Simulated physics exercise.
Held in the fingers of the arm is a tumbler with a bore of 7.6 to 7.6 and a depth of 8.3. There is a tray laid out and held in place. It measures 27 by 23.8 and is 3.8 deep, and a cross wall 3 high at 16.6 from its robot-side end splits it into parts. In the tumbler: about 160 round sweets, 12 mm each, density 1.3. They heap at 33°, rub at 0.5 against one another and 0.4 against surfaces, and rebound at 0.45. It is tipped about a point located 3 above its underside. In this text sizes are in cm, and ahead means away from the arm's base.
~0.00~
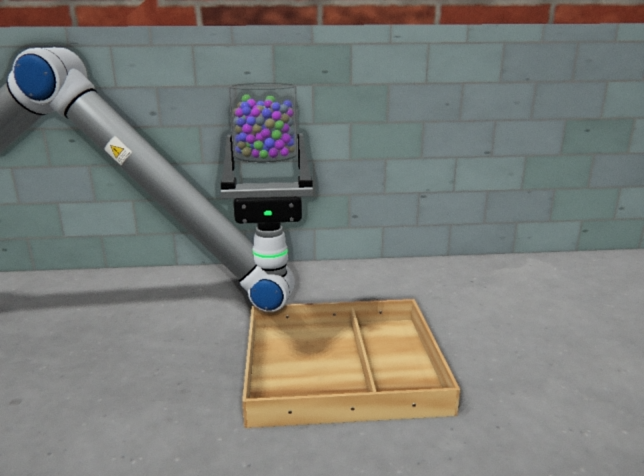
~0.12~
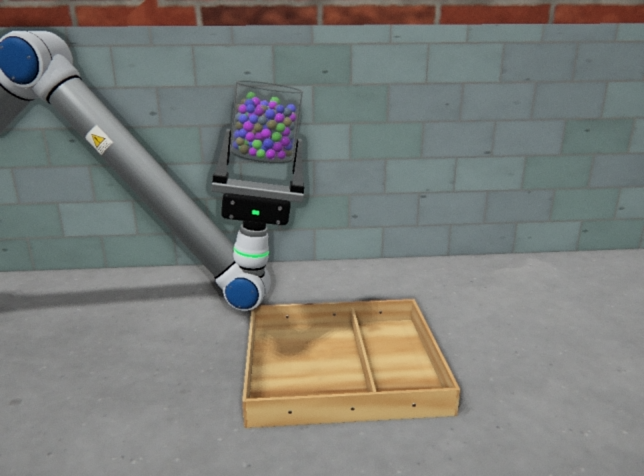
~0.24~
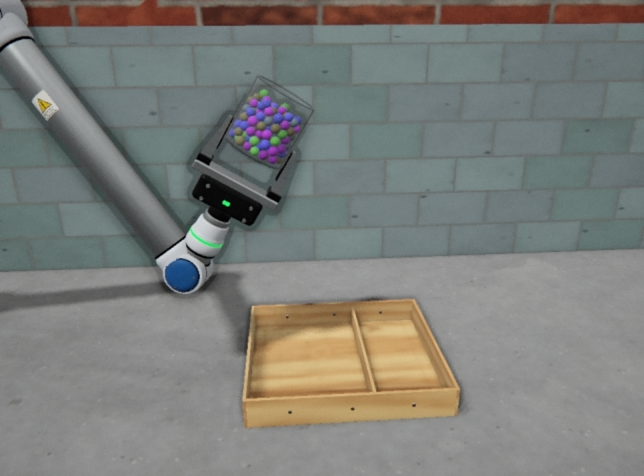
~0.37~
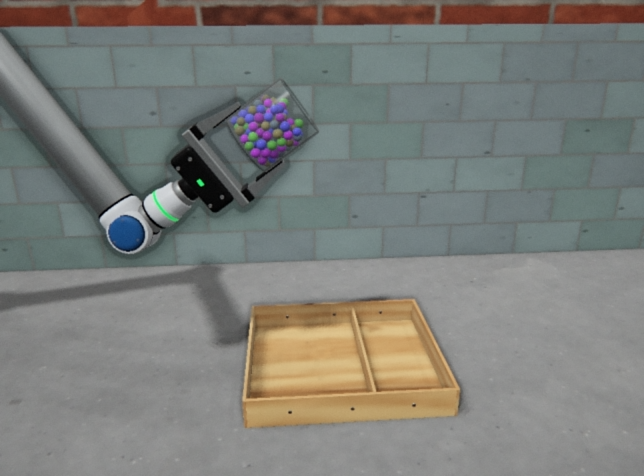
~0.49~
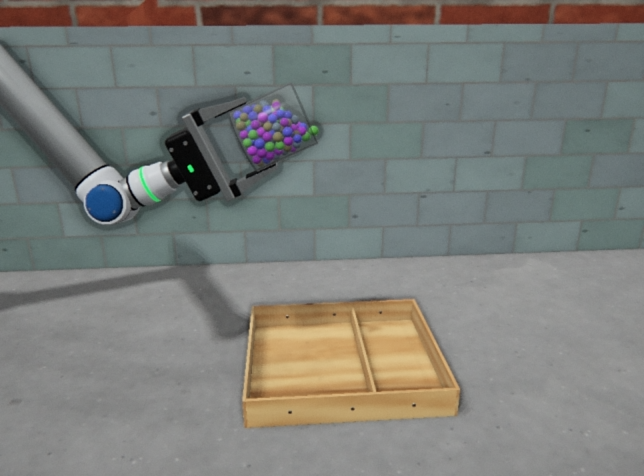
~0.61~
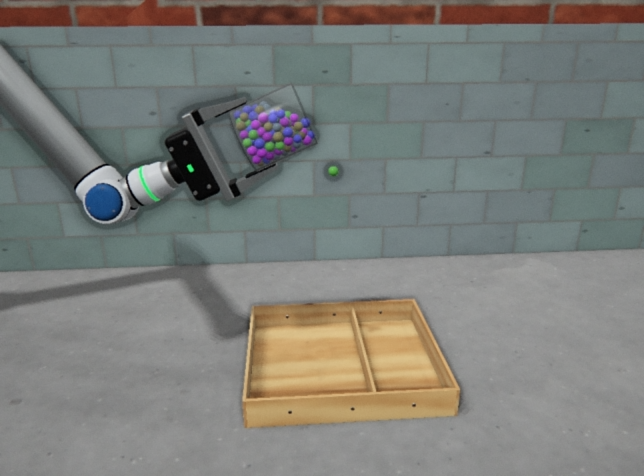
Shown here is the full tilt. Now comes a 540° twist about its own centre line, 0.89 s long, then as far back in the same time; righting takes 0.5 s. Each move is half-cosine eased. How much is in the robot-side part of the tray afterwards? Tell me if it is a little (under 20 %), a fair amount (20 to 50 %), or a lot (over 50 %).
A little, under 20 %.
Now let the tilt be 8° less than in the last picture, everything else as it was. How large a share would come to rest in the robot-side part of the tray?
Estimate: Close to 0 %.
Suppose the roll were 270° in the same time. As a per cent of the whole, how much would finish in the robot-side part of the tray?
It would come to around 5 per cent.
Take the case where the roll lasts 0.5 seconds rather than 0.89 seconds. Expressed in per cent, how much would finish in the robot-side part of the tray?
Expected share: Some 5 %.
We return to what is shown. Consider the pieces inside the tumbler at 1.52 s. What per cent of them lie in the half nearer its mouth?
Near 35 percent is in the half by the mouth.
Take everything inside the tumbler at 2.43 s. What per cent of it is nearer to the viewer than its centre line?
About 55 %.
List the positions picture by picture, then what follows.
The tumbler middle at (264, 123), upright; upper third of the load around (262, 113), from x 235 to 290, top at y 100; 160 in the tumbler, in the first frame.
The tumbler middle at (266, 123), tipped 9°; upper third of the load around (264, 112), from x 240 to 290, top at y 95, in the second frame.
The tumbler middle at (269, 124), tipped 31°; upper third of the load around (265, 115), from x 235 to 295, top at y 95, in the third frame.
The tumbler middle at (272, 126), tipped 55°; upper third of the load around (267, 115), from x 235 to 300, top at y 100, in the fourth frame.
The tumbler middle at (273, 128), tipped 67°; upper third of the load around (265, 117), from x 240 to 315, top at y 105, in the fifth frame.
The tumbler middle at (273, 128), tipped 67°; upper third of the load around (266, 119), from x 240 to 335, top at y 105; 159 in the tumbler, 1 in flight or on a rim, in the sixth frame.
After 1.52 s, tipped 67°, highest piece 38 above the table; 148 in the tumbler, 6 in the robot-side part, 4 in the far-side part, 2 in flight or on a rim.
After 2.43 s, tipped 66°, highest piece 38 above the table; 142 in the tumbler, 9 in the robot-side part, 5 in the far-side part, 1 on the table or floor, 3 in flight or on a rim.
After 3.09 s, upright, highest piece 40 above the table; 142 in the tumbler, 11 in the robot-side part, 6 in the far-side part, 1 on the table or floor.
After 3.79 s, upright, highest piece 40 above the table; 142 in the tumbler, 11 in the robot-side part, 6 in the far-side part, 1 on the table or floor.
In the end, 142 in the tumbler, 11 in the robot-side part, 6 in the far-side part, 1 on the table or floor. That is 7 % in the robot-side part of the tray.
